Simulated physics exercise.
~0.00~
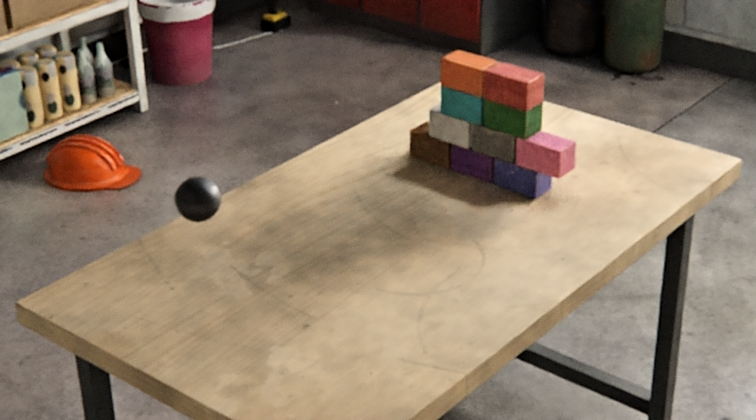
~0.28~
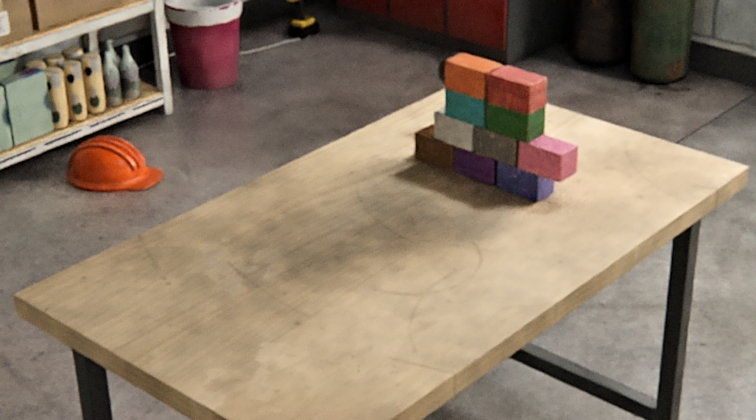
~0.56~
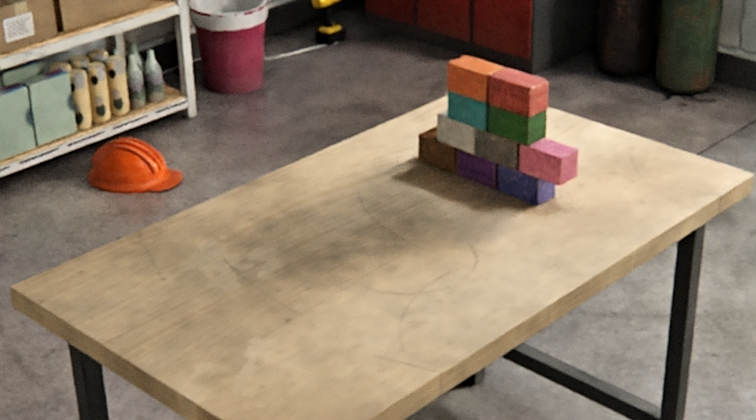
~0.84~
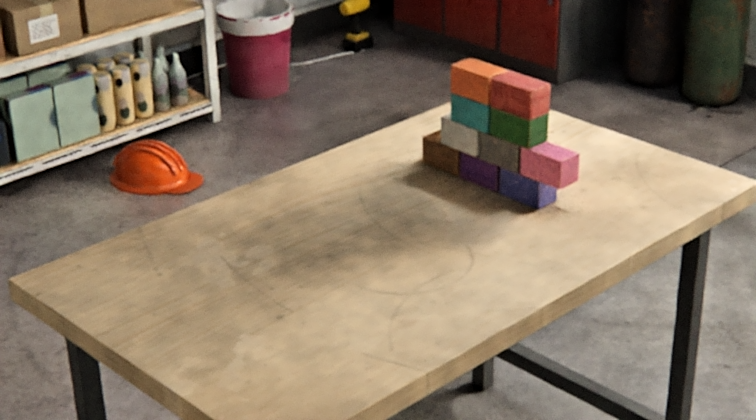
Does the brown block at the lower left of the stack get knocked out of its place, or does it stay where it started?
The brown block stays where it started, at the lower left of the stack on the table.
